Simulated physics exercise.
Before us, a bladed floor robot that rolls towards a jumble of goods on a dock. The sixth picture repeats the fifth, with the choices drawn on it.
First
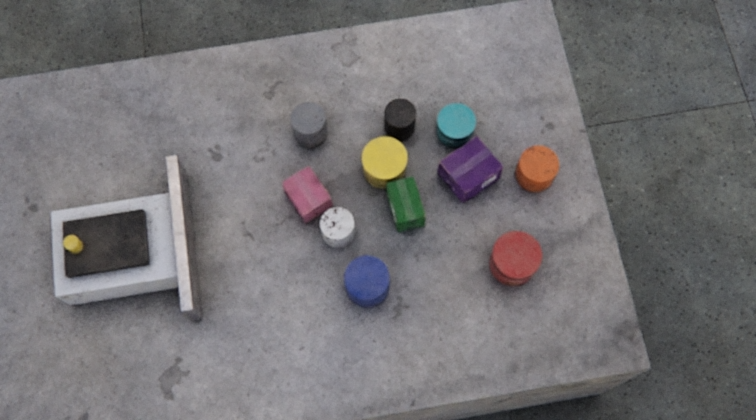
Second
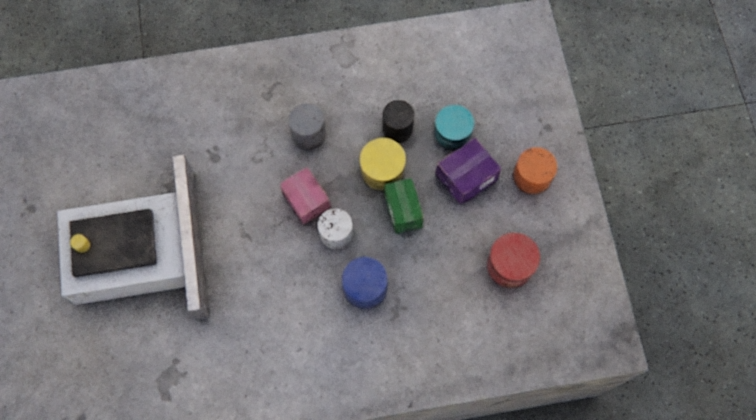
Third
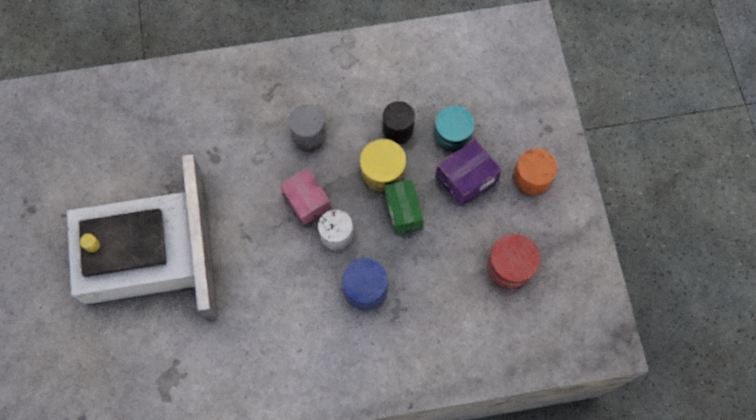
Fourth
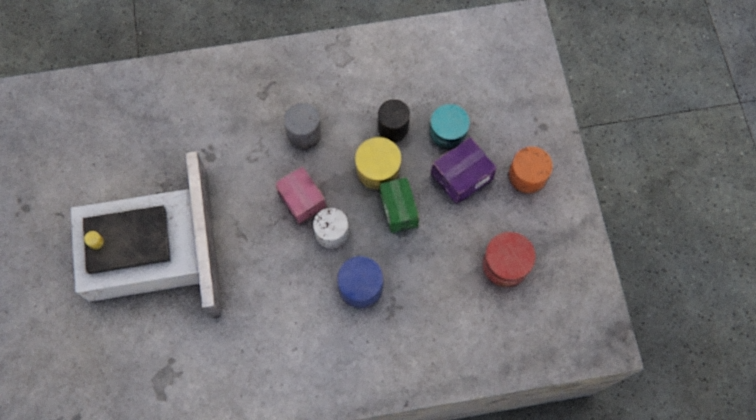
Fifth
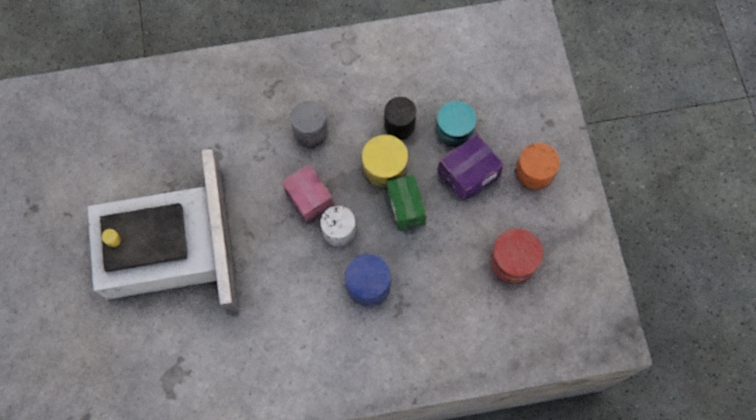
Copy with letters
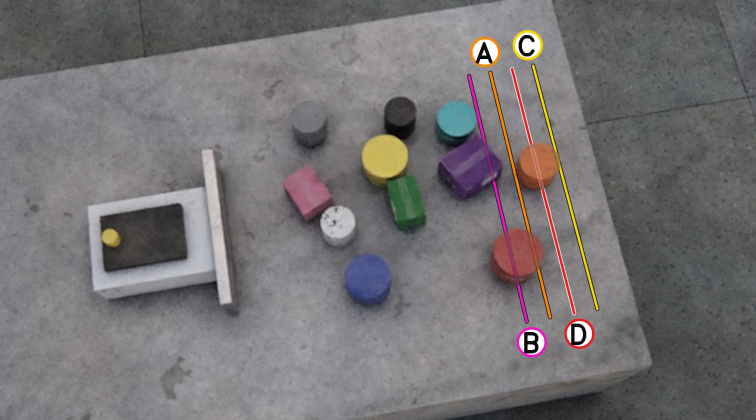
A white, bladed robot with a dark top rolled slowly a short way right across a grey slab, towards a scattered group of colourful canisters and boxes, which stayed where they were.
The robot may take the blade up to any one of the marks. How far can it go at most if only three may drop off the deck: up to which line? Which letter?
No farther than D.
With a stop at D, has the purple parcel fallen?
Yes.
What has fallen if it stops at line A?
The orange canister.
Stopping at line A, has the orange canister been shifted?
Yes.
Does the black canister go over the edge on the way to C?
No.
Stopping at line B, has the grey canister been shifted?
No.
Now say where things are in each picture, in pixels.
In the first picture, green parcel (405, 204); white canister (338, 228); orange canister (537, 169).
In the second picture, robot (119, 241); black canister (398, 121).
In the third picture, robot (129, 241); purple parcel (468, 172).
In the fourth picture, robot (133, 238); red pail (508, 260).
In the fifth picture, robot (150, 236); pink box (308, 193); grey canister (310, 124); green parcel (406, 203).
On the copy, A at (519, 189); B at (497, 193); C at (564, 181); D at (542, 185).
On D. First, robot (270, 215); blue canister (377, 279); yellow pail (390, 161).
Then, robot (389, 195); orange canister (550, 165); red pail (539, 253).
Finally, robot (481, 180); red pail over the edge; orange canister over the edge; three fallen.
By contrast, A is within the limit but short; B is within the limit but short; C drops four.
